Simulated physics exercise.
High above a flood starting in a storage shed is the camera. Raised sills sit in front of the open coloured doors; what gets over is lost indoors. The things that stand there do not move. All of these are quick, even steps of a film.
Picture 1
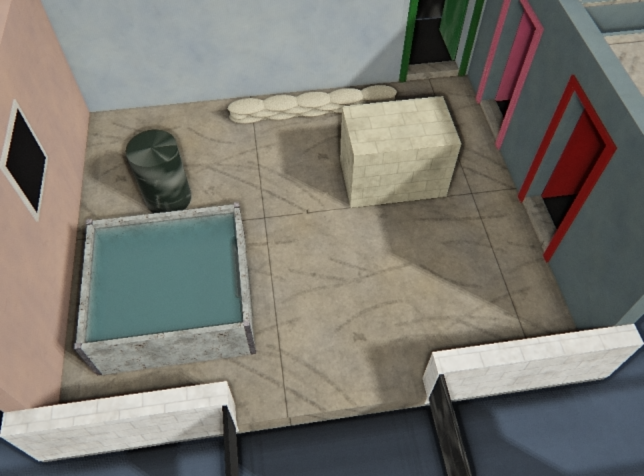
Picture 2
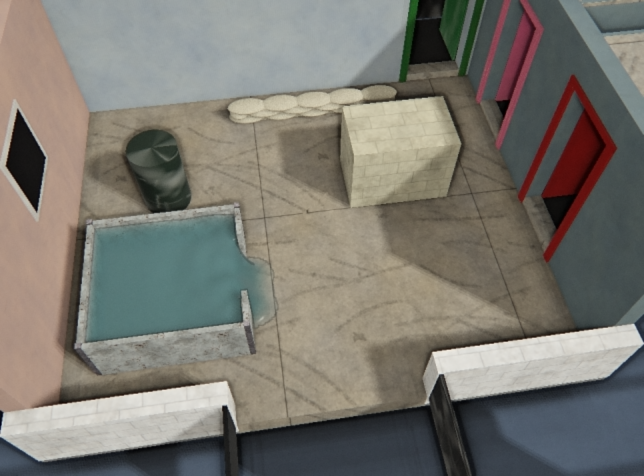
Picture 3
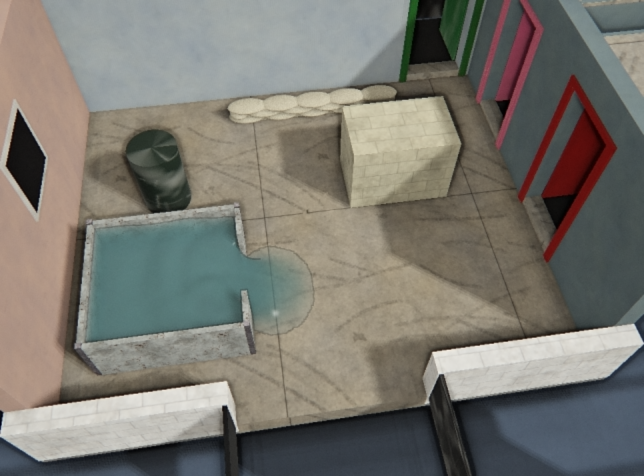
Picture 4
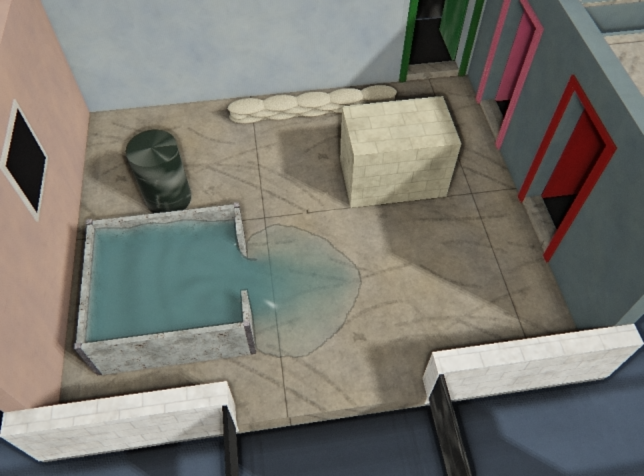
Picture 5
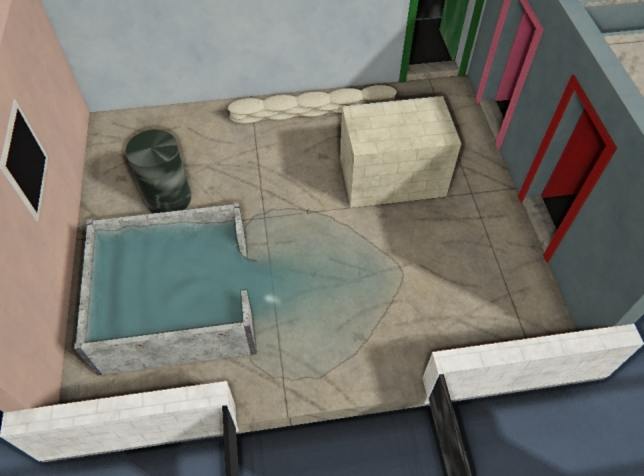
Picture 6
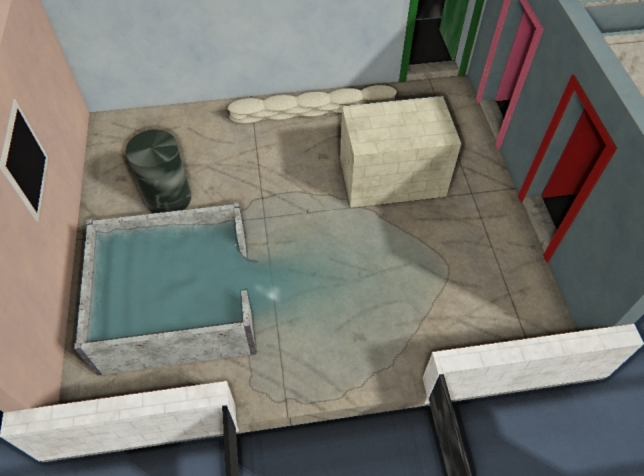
Teal water pouring through a gap in the right side of a stone tank, spreading rightward across the shed's paved floor.
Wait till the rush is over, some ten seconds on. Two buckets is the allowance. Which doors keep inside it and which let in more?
As I see it, the green door respects the limit. The red door breaks the limit. The pink door respects the limit.
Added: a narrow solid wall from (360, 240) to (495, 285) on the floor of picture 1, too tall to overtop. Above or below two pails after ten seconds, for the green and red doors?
Green door: Overshoots; red door: Falls short.
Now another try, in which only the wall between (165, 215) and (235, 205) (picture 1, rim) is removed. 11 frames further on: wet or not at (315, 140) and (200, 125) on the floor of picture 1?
Respectively: Drenched and drenched.
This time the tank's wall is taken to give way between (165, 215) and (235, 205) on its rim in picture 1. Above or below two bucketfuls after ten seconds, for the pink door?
Pink door: Exceeds the limit.
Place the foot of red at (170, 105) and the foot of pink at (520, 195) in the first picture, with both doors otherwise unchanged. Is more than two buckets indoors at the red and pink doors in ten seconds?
At the red door it remains below; at the pink door it tops it.
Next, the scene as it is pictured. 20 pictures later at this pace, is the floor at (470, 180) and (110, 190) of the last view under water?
Taking them as listed, I'd call them soaked and not wet.
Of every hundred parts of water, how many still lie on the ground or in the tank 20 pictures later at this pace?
I make it around 92 per cent.
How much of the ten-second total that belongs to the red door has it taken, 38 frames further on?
Share by then: About 100 in a hundred.
A moment on, water covers 35 % of the floor; the green door not reached, the red door wet at the sill, nothing in, the pink door not reached.
Next, water covers 40 % of the floor; the green door not reached, the red door under two buckets in, the pink door wet at the sill, nothing in.
Then, water covers 50 % of the floor; the green door wet at the sill, nothing in, the red door over two buckets in, the pink door wet at the sill, nothing in.
Later, water covers 60 % of the floor; the green door under two buckets in, the red door far over two buckets in, the pink door wet at the sill, nothing in.
In the end, water covers 85 % of the floor; the green door under two buckets in, the red door far over two buckets in, the pink door under two buckets in.
